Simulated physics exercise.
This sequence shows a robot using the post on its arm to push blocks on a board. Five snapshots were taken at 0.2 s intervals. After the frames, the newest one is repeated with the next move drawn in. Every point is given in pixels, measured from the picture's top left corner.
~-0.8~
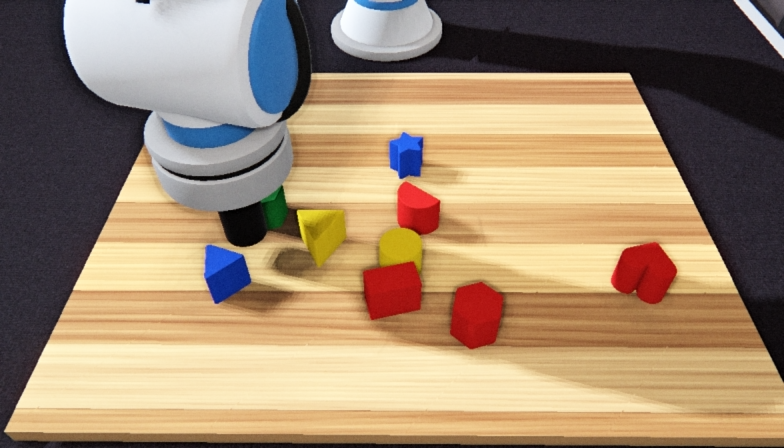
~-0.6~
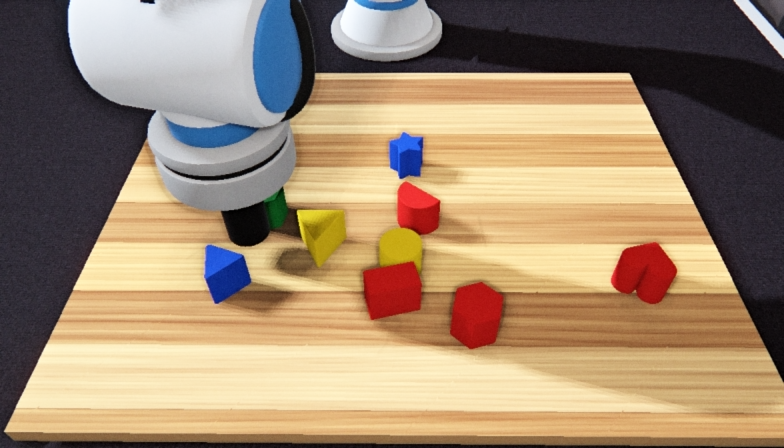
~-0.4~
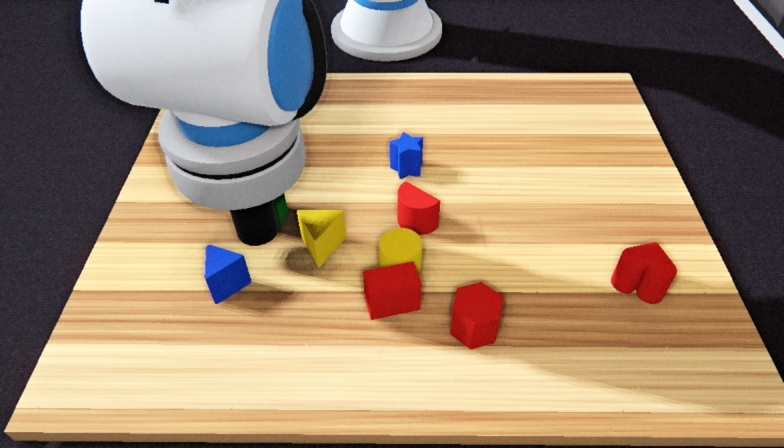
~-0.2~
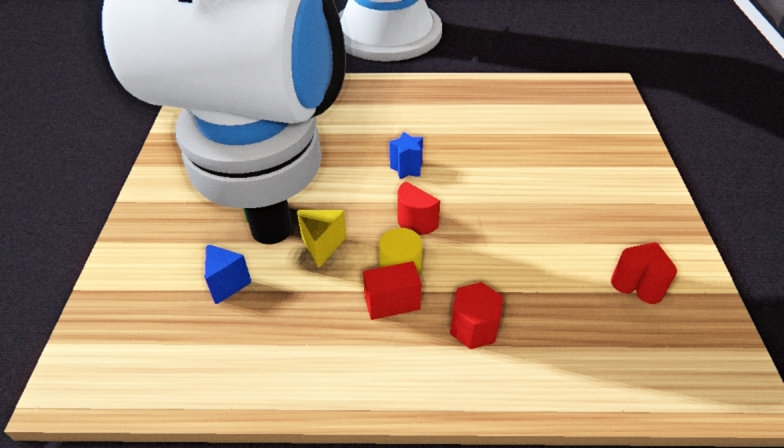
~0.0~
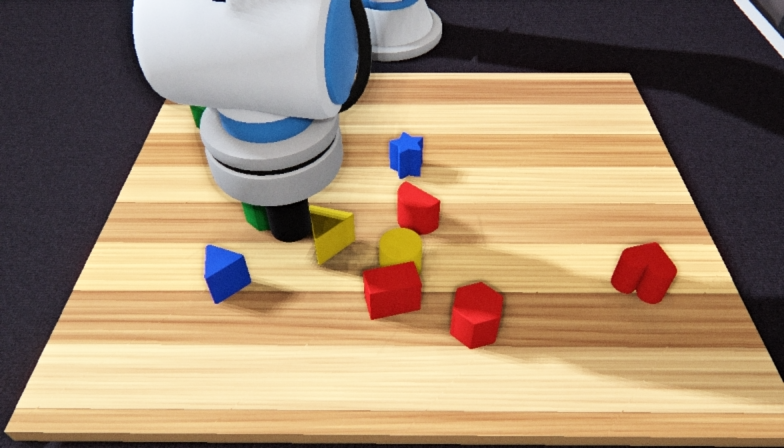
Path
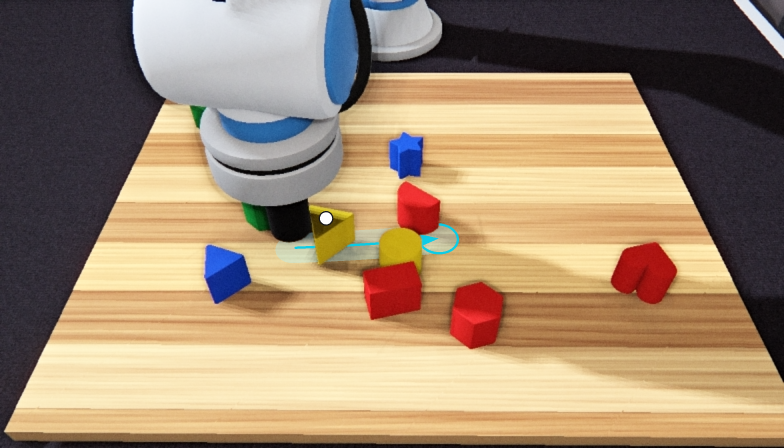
A white and blue robot arm stands over the left side of a striped wooden board, seen from a raised, fixed viewpoint. A blue triangular block, a partly hidden green one and a yellow triangle sit near its black post, with red blocks, a yellow round one and a blue star to the right. The arm slides slowly rightward, its post finally nudging the yellow triangle slightly.
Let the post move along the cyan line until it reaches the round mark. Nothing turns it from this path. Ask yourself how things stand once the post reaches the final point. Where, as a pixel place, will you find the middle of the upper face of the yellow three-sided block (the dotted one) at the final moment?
Roughly at (475, 209).
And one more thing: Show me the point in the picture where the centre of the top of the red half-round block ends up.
Top centre: (434, 187).
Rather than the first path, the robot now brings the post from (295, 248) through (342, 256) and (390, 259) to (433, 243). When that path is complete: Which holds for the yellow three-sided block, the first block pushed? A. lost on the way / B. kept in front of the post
It's B.
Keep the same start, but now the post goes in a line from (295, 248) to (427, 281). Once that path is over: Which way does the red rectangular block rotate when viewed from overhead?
From overhead, the rotation is clockwise.
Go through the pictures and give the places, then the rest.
In the first picture, lower end of the post (247, 233), tops of blocks, blue three-sided block (219, 259), green hexagon hidden, yellow three-sided block (319, 220), red rectangular block (392, 277), yellow circular block (401, 243), red half-round block (416, 196).
In the second picture, post (250, 232), blocks as before.
In the third picture, post (258, 231), blocks as before.
In the fourth picture, post (272, 230), blocks as before.
In the fifth picture, post (292, 228), blue three-sided block (219, 259), green hexagon hidden, yellow three-sided block (326, 218), red rectangular block (392, 277), yellow circular block (401, 243), red half-round block (416, 196).
The drawn path runs from (295, 248) to (438, 238); the dot is on the yellow three-sided block.
What follows on the original path. One third of the way, post (342, 226); yellow three-sided block (377, 217).
Two thirds of the way, post (392, 223); yellow three-sided block (428, 214), turned 20° clockwise; yellow circular block (421, 246); red half-round block (429, 189), turned 40° anticlockwise.
At the end, post (440, 219); blue three-sided block not moved; green hexagon not moved; yellow three-sided block (475, 209); red rectangular block not moved; yellow circular block (423, 247); red half-round block (434, 187), turned 45° anticlockwise.
